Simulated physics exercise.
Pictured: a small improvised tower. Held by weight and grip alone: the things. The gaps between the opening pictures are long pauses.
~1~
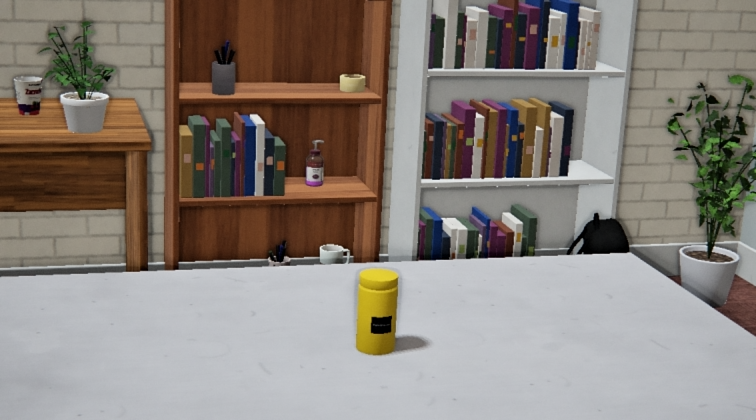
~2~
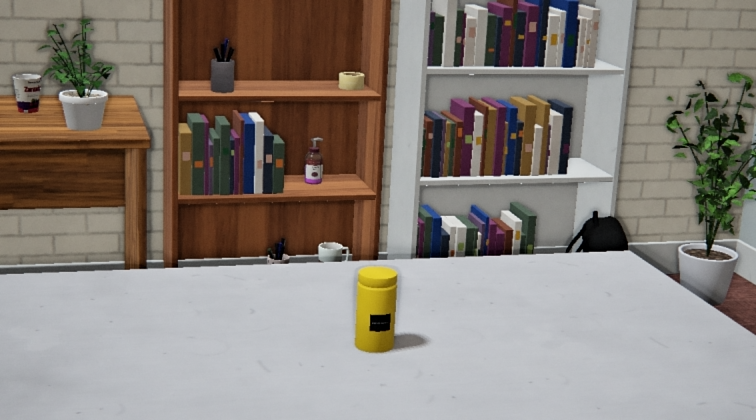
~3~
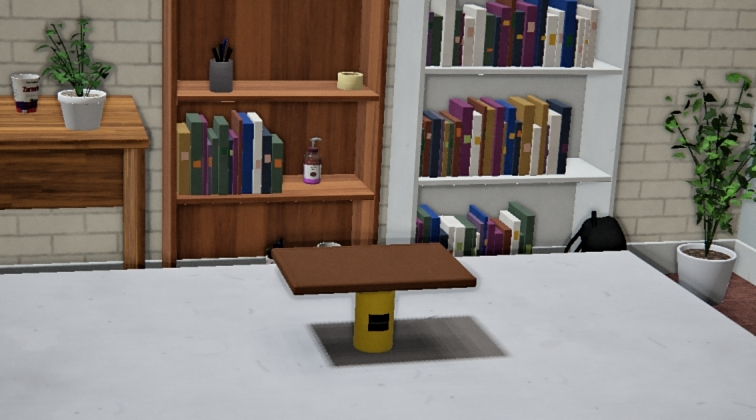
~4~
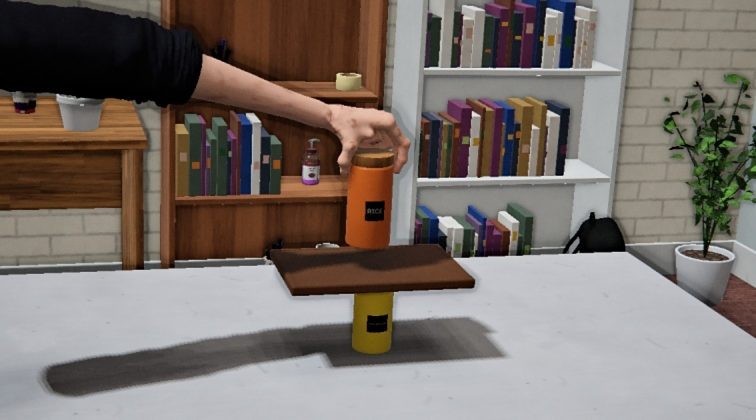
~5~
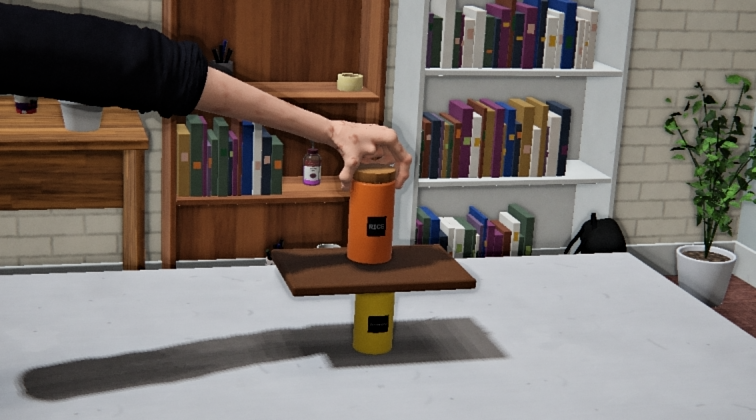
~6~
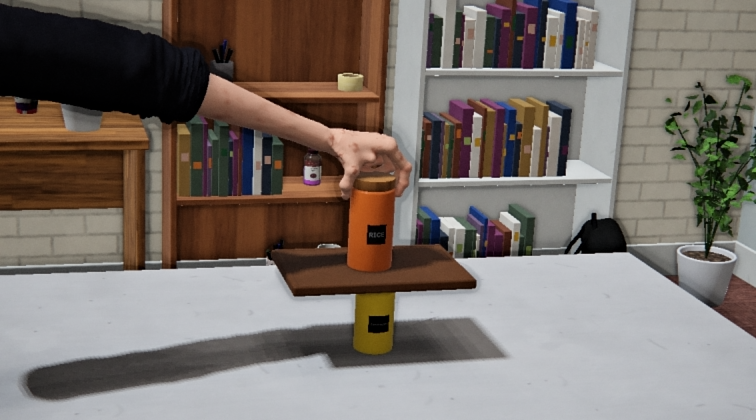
An orange jar and the dark-sleeved arm holding it move above a pale table, seen from slightly above in a room with bookshelves behind and a plant at right. A yellow container stands alone near the centre at first, then has a flat brown rectangular piece on top. Reaching from the left, the hand lowers the jar onto the brown piece and keeps hold, while the camera barely shifts.
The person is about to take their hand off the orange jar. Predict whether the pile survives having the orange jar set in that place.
My guess is that nothing will drop.
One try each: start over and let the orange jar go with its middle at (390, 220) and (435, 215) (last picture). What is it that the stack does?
Try one: The stack remains standing; try two: The stack collapses.
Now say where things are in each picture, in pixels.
The last thing is not in view yet, in the first frame.
The last thing is not in view yet, in the second frame.
The last thing is not in view yet; brown lid (372, 267), in the third frame.
On its way; orange jar (370, 198); brown lid (370, 268), in the fourth frame.
On its way; orange jar (372, 213); brown lid (371, 269), in the fifth frame.
Set down, still held; orange jar (371, 221); brown lid (372, 269), in the sixth frame.
Then, 0.20 s after the last picture, nothing has stirred.
Then, 0.50 s after the last picture, orange jar resting near (371, 221).
At rest, all 3 in place. Seen from the same camera at the end, orange jar near (371, 221). The stack stays up.
